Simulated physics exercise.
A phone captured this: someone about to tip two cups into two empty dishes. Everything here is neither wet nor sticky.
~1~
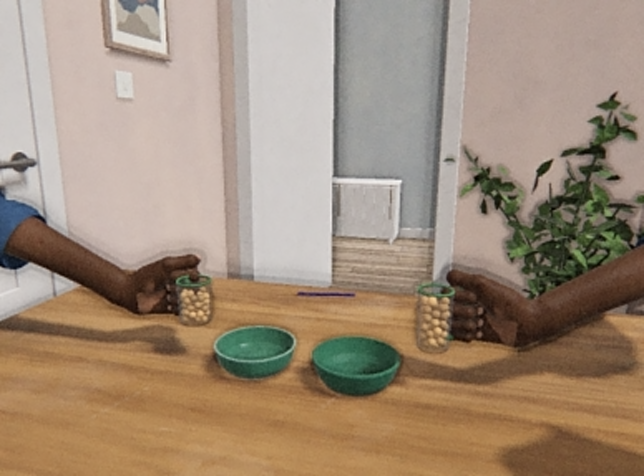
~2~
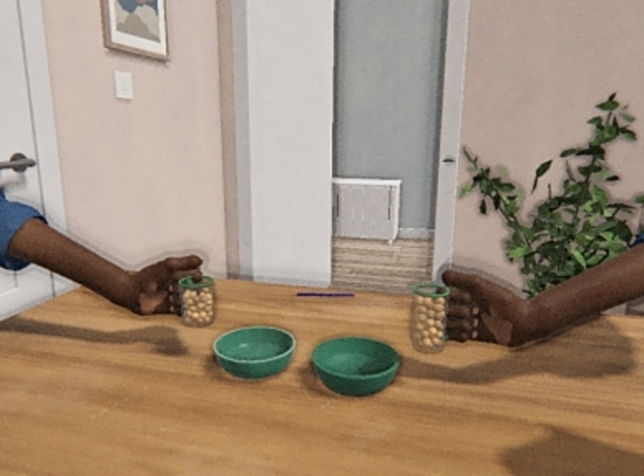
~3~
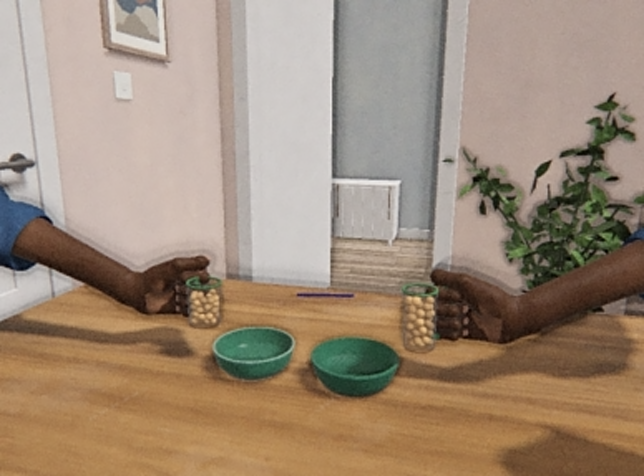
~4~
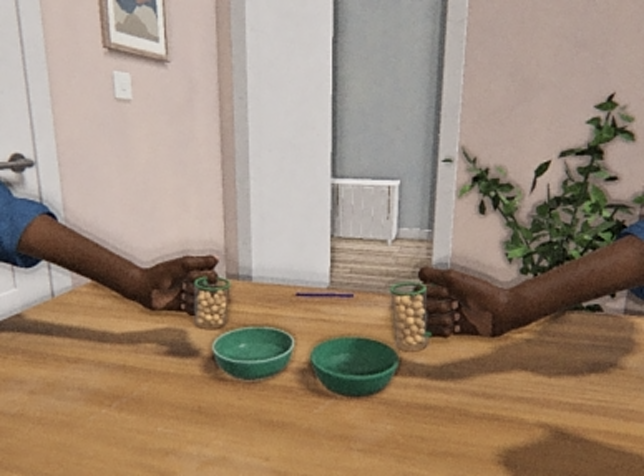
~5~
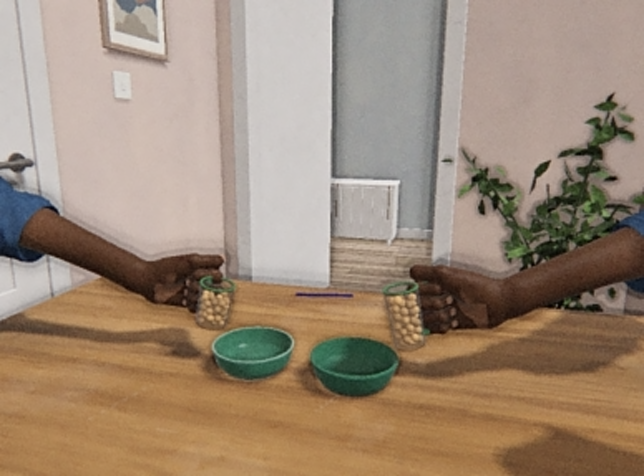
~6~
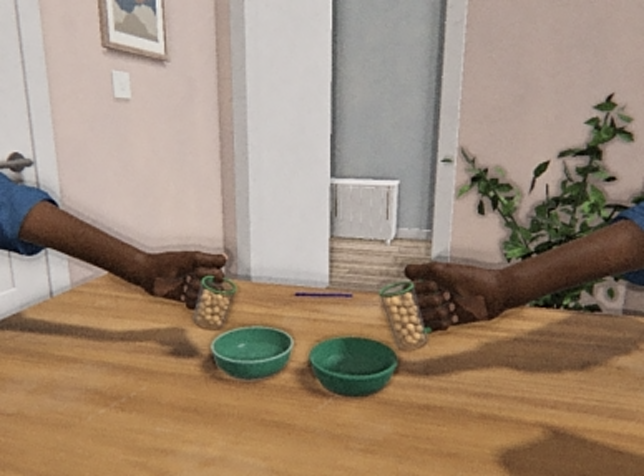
To begin with, two hands hold clear cups of round wooden beads upright on either side of two empty green dishes on a wooden table. The hands move the cups inward, the right one travelling farther, and then both cups tilt slightly, with the beads still inside.
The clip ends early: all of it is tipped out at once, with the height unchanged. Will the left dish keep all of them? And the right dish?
Left dish: Full capture; right dish: Full capture.
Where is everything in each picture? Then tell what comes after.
Left dish near (239, 363), empty; left cup near (195, 301), holding round wooden beads, just above its dish; right dish near (347, 378), empty; right cup near (434, 319), holding round wooden beads, just above its dish, in the first picture.
Left cup near (198, 302), upright; right cup near (429, 319), upright, in the second picture.
Left cup near (204, 303), upright; right cup near (419, 318), upright, in the third picture.
Left cup near (211, 303), tipped 6°; right cup near (410, 317), tipped 6°, in the fourth picture.
Left cup near (215, 304), tipped 12°; right cup near (405, 317), tipped 12°, in the fifth picture.
Left dish near (237, 364); left cup near (214, 304), tipped 19°; right dish near (345, 379); right cup near (404, 317), tipped 19°, in the sixth picture.
Then, 0.31 s on from there, left, the whole lot still in the cup; right, the whole lot still in the cup.
Then, 0.71 s on from there, left, the whole lot still in the cup; right, the whole lot still in the cup.
Then, 1.14 s on from there, left, near half still in the cup, near a third in the dish, a little in the air; right, near two thirds still in the cup, near a quarter in the dish, a little in the air.
In the end, left, the whole lot in the dish, none at all outside the dish; right, the whole lot in the dish, none at all outside the dish.
